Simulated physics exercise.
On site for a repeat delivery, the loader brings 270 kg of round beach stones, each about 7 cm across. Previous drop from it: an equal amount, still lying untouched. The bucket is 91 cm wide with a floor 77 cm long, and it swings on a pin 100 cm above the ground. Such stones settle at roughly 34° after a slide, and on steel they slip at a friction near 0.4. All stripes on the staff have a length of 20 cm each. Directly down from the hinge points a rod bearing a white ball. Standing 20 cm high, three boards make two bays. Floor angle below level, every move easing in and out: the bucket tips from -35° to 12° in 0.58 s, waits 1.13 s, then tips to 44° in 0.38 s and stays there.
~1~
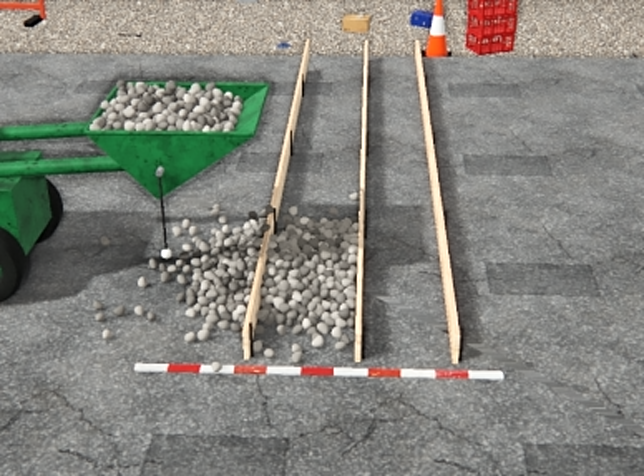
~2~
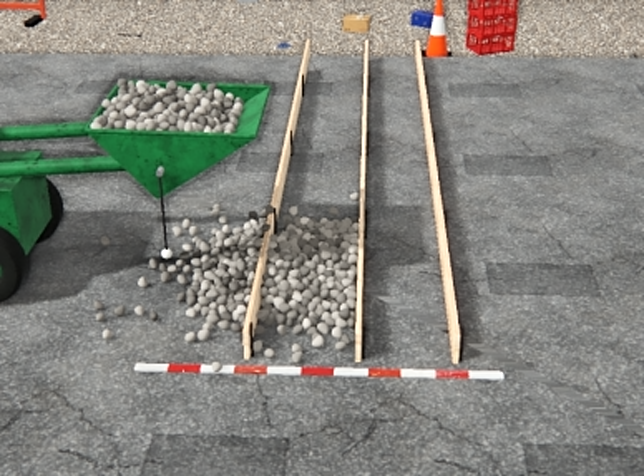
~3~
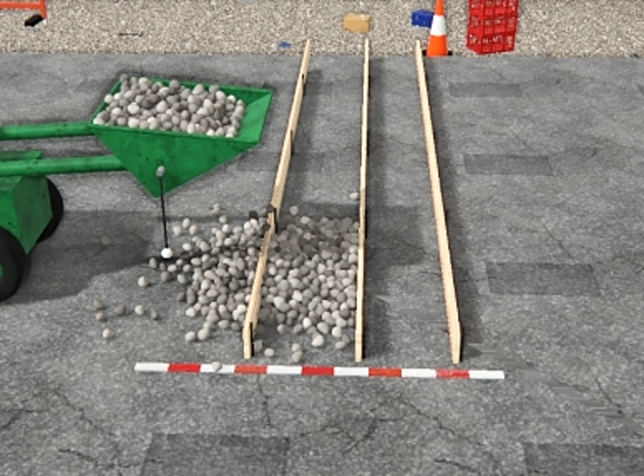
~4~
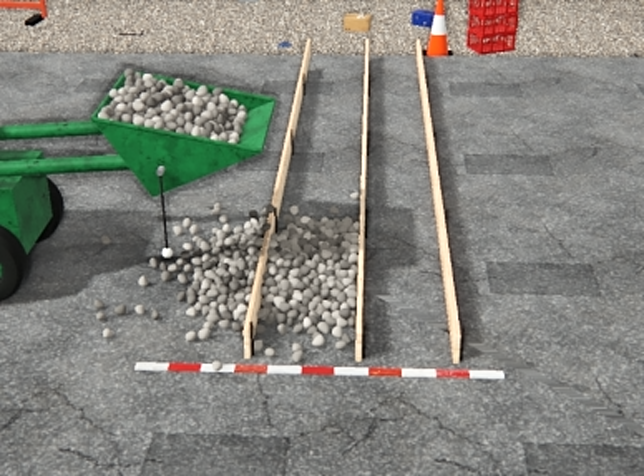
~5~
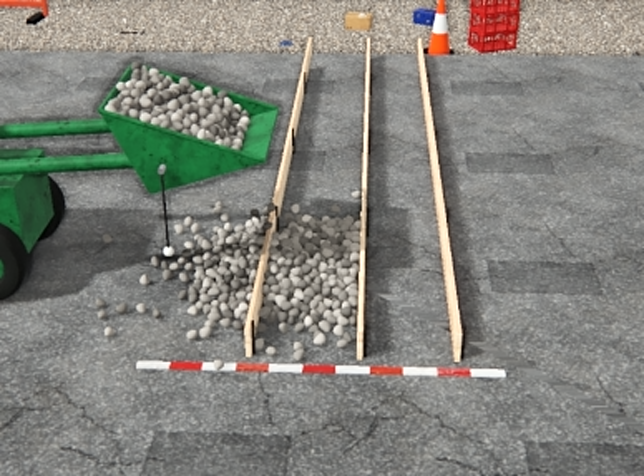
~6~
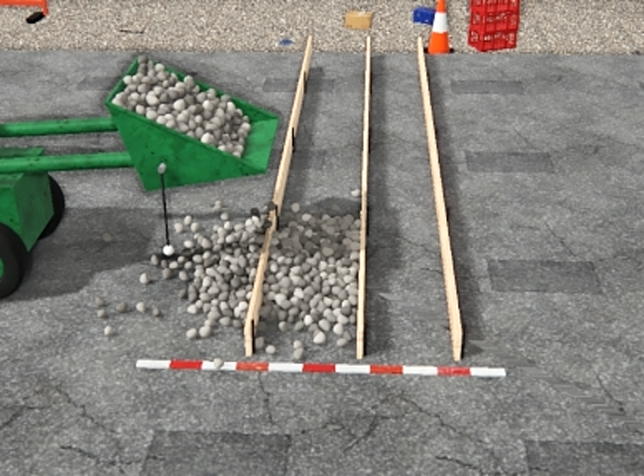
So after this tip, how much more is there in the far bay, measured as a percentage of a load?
About 1 out of 100.
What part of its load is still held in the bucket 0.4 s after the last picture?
Roughly 100 per cent is still inside.
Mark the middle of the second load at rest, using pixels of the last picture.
Their centre ends up near (296, 253).
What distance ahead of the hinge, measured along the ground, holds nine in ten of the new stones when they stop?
Roughly 110 cm ahead of it.
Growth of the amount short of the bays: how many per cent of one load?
About 25 percent of one load.
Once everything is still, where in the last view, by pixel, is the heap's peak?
I'd put the top near (287, 232).
Then, 0.1 s after the last picture the floor is at 4°; in per cent of one load, 100 in the bucket, 36 short of the bays, 65 in the near bay; the foremost stones are at (356, 255).
Then, 0.4 s after the last picture the floor is at 12°; in per cent of one load, 99 in the bucket, 36 short of the bays, 65 in the near bay; the foremost stones are at (356, 255).
Then, 2.2 s after the last picture the floor is at 44°; in per cent of one load, 0 in the bucket, 61 short of the bays, 138 in the near bay, 1 in the far bay; the foremost stones are at (385, 265).
Then, 4.7 s after the last picture the floor is at 44°; in per cent of one load, 0 in the bucket, 60 short of the bays, 140 in the near bay, 1 in the far bay; the foremost stones are at (385, 266). Net gain in the far bay, 1.
